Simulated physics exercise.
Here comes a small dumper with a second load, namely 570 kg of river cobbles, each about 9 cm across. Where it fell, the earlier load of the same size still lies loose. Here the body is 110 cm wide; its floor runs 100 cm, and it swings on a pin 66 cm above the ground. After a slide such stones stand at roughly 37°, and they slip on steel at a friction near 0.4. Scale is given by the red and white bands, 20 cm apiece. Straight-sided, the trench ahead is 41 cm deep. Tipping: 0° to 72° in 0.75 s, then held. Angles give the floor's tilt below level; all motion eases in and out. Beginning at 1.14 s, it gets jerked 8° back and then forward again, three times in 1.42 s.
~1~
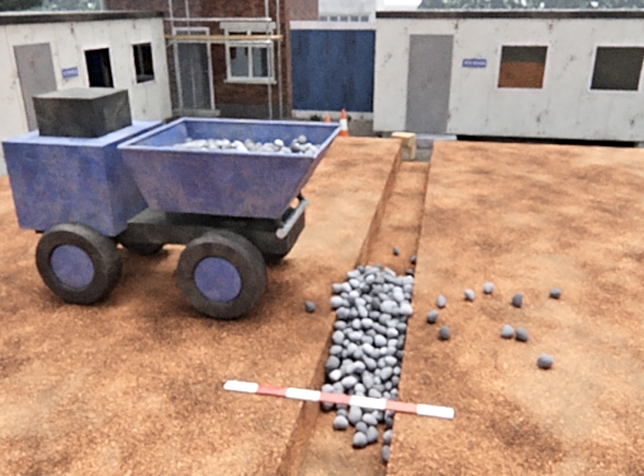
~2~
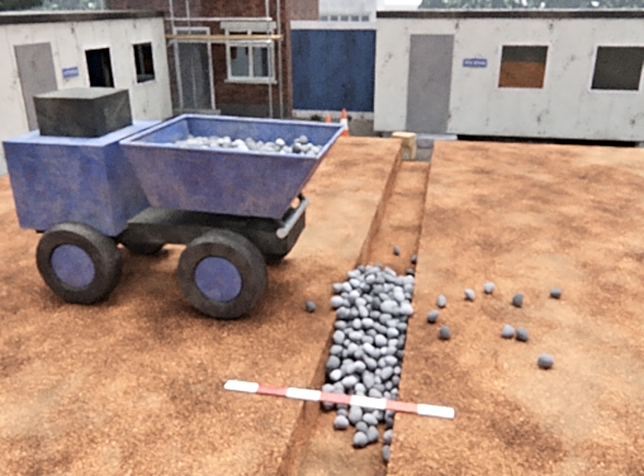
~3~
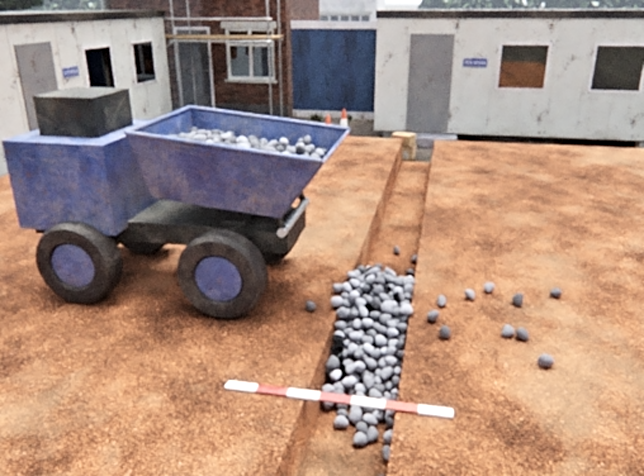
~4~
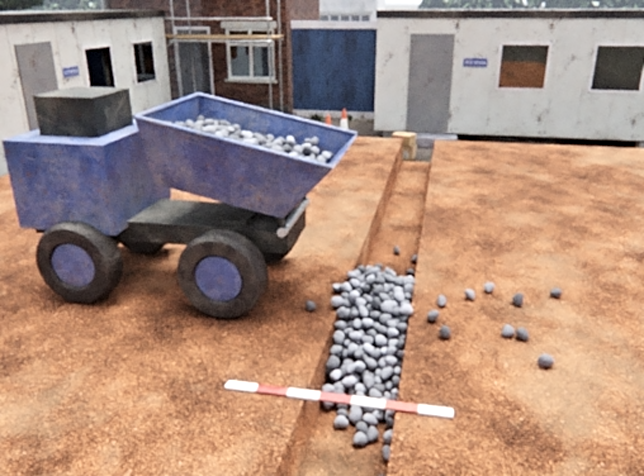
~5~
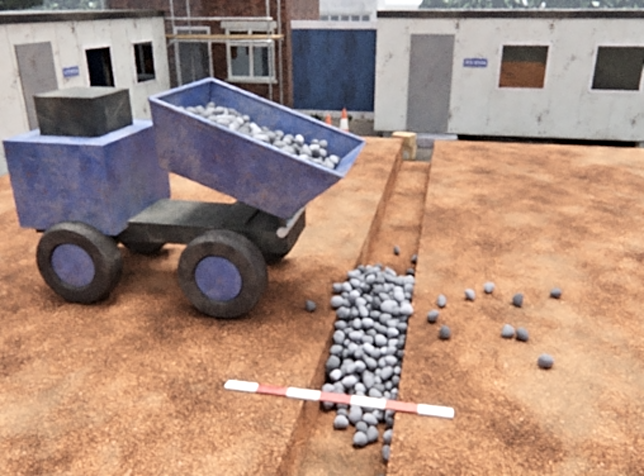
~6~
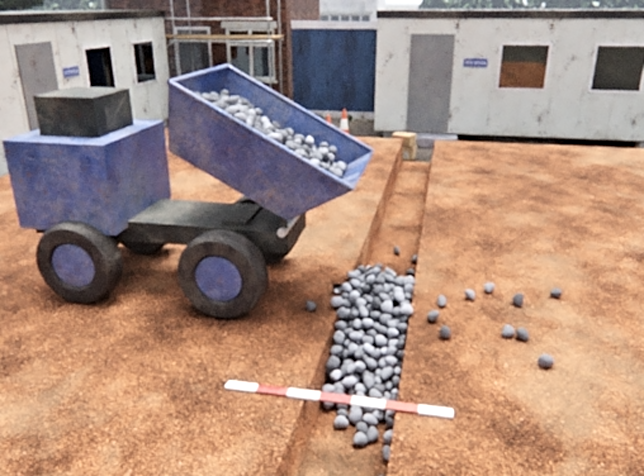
On a building site, a blue dumper steadily tilts its stone-filled body toward a trench.
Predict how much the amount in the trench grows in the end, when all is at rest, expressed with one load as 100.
It grows by some 28 per cent.
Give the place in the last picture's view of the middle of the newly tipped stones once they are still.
Centre at roughly (448, 299).
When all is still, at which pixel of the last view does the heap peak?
I'd put the top near (417, 275).
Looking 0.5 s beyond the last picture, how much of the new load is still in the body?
I'd say about 95 per cent.
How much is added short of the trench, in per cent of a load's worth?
About 0 percent of one load.
Then, 0.2 s after the last picture the floor is at 60°; in per cent of one load, 100 in the body, 0 short of the trench, 98 in the trench, 2 past the trench; the foremost stones are at (506, 315).
Then, 0.5 s after the last picture the floor is at 72°; in per cent of one load, 94 in the body, 0 short of the trench, 102 in the trench, 4 past the trench; the foremost stones are at (506, 315).
Then, 2.7 s after the last picture the floor is at 72°; in per cent of one load, 9 in the body, 0 short of the trench, 118 in the trench, 72 past the trench; the foremost stones are past the picture's edge.
Then, 5.4 s after the last picture the floor is at 72°; in per cent of one load, 0 in the body, 0 short of the trench, 126 in the trench, 74 past the trench; the foremost stones are past the picture's edge. Net gain in the trench, 28.
